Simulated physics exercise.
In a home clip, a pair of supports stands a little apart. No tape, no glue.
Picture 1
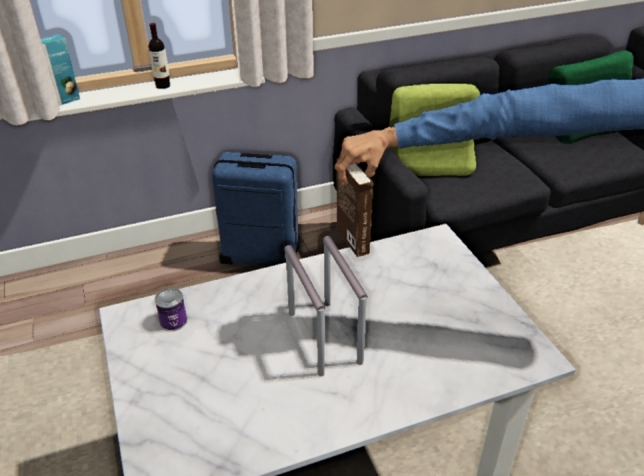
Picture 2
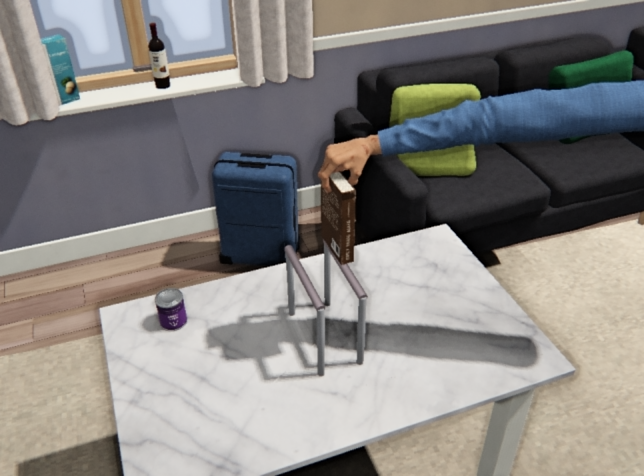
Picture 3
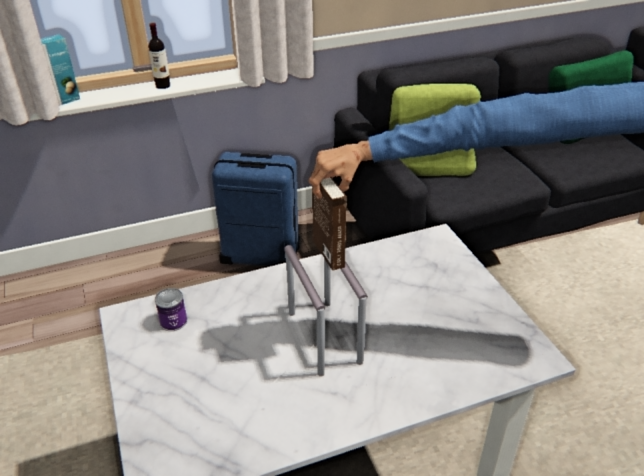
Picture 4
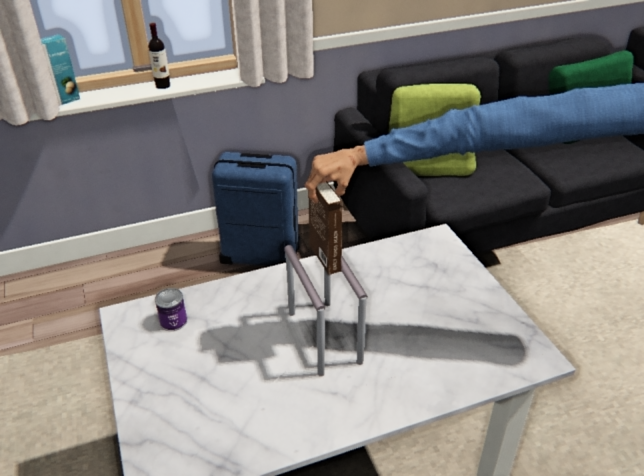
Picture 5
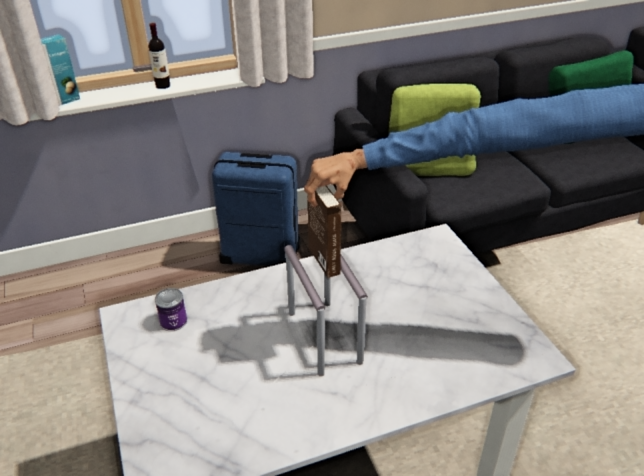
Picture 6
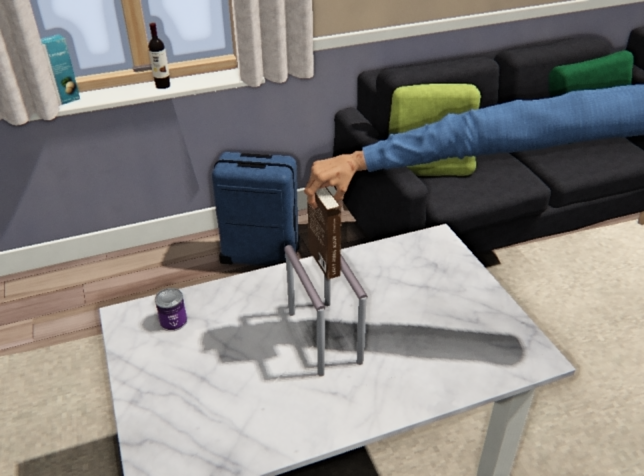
The clip opens with a blue-sleeved arm holding a brown book upright near the far edge of a marble table, where a purple tin sits left of two metal supports. The hand moves the book a short way left, then lowers it slightly and keeps it nearly still above the gap.
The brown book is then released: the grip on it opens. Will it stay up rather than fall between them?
No.
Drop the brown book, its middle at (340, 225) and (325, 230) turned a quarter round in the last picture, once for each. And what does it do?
Passes the gap, then is held back.
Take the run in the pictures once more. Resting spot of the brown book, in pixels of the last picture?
It winds up at roughly (324, 310).
Then, 0.30 s past the last view, brown book displaced about its own width near (324, 287).
Then, 0.40 s past the last view, brown book displaced well along near (324, 301).
Finally, moved from the start, brown book; purple tin still in place. Final places as the last picture's camera would see them, brown book near (324, 310). The book drops through.
